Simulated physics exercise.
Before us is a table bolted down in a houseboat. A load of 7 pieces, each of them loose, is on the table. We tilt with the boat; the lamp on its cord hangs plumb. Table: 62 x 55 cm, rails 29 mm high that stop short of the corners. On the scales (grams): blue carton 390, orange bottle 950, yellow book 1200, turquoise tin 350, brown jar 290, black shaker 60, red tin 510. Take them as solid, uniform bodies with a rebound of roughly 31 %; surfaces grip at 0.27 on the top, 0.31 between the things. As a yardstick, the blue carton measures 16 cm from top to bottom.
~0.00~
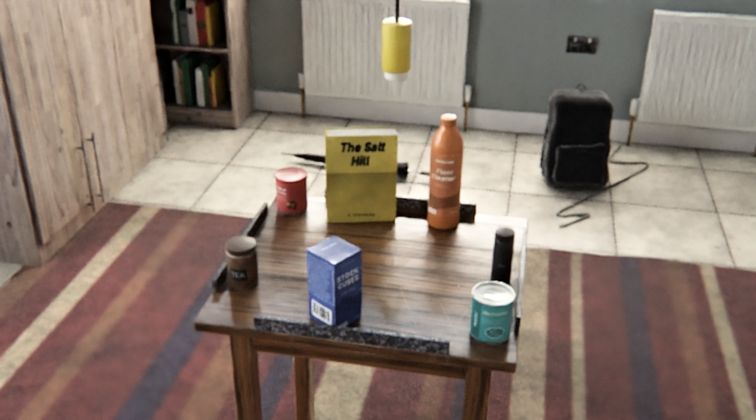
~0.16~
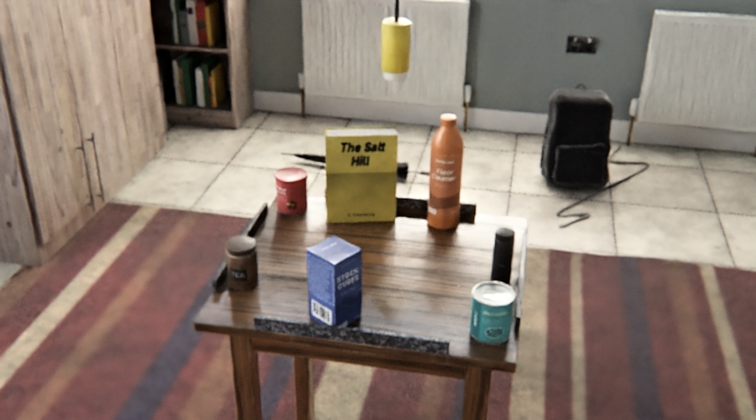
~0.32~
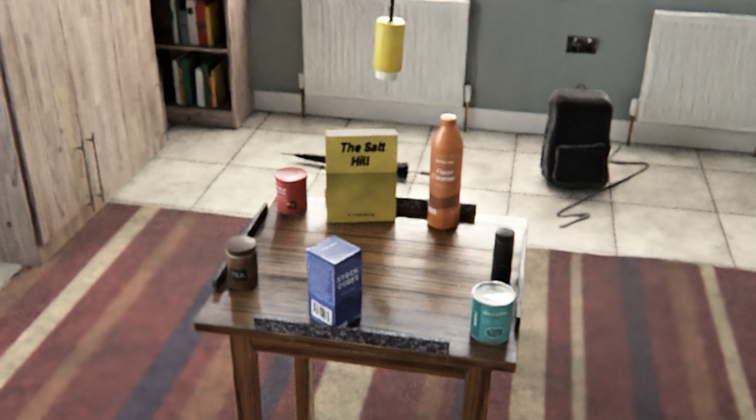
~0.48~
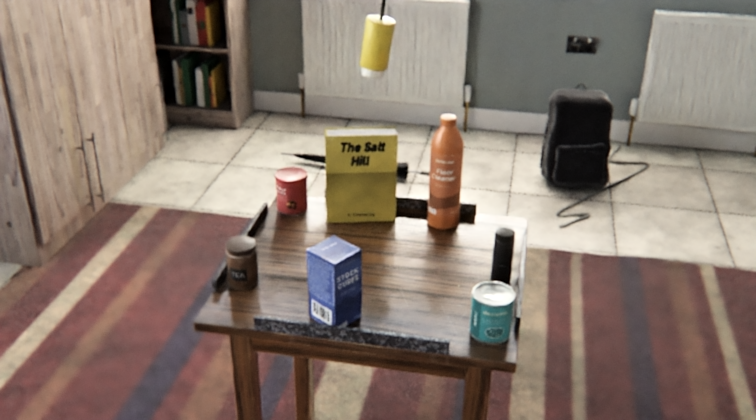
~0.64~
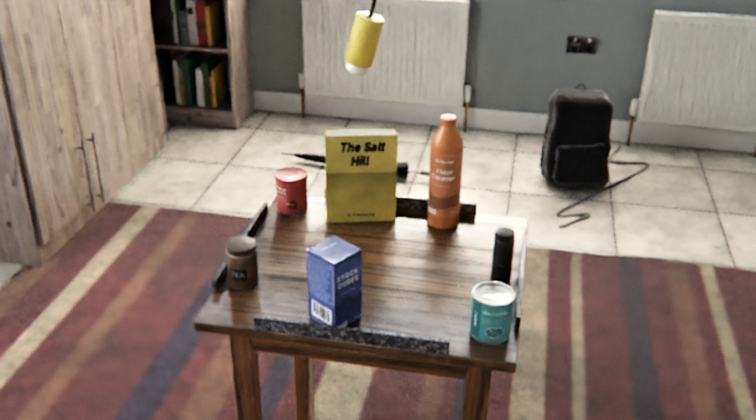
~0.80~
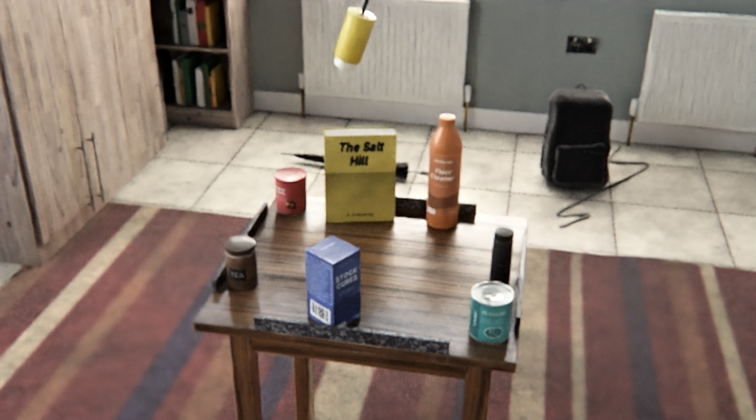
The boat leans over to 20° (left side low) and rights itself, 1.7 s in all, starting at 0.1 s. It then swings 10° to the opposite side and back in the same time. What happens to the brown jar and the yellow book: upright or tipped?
The brown jar stays upright and the yellow book stays upright.
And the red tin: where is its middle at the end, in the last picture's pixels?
Around (199, 408).
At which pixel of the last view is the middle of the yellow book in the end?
Near (301, 169).
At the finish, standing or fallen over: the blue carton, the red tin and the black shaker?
The blue carton keeps standing; the red tin topples; the black shaker keeps standing.
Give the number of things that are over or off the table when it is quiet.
In all, 1.
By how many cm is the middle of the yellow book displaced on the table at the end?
Some 15 cm.
Around 1.10 s, heel 19°, left side down; yellow book shifted 5 cm near (339, 173); blue carton shifted 5 cm; orange bottle shifted 5 cm.
Around 1.30 s, heel 13°, left side down; red tin now off the table; yellow book shifted 12 cm near (314, 171); blue carton shifted 12 cm.
Around 1.40 s, heel 9°, left side down; yellow book shifted 15 cm near (302, 169); blue carton shifted 14 cm; orange bottle shifted 14 cm.
Around 1.70 s, boat level; yellow book shifted 15 cm near (301, 168); blue carton shifted 17 cm; orange bottle shifted 16 cm.
Finally (4.0 s), off the table and tipped over, red tin; not toppled but over 5 cm from the start, blue carton, orange bottle, yellow book, turquoise tin and black shaker; brown jar still in place (within 5 cm). Final places as that camera would see them, brown jar near (237, 263), yellow book near (301, 169).
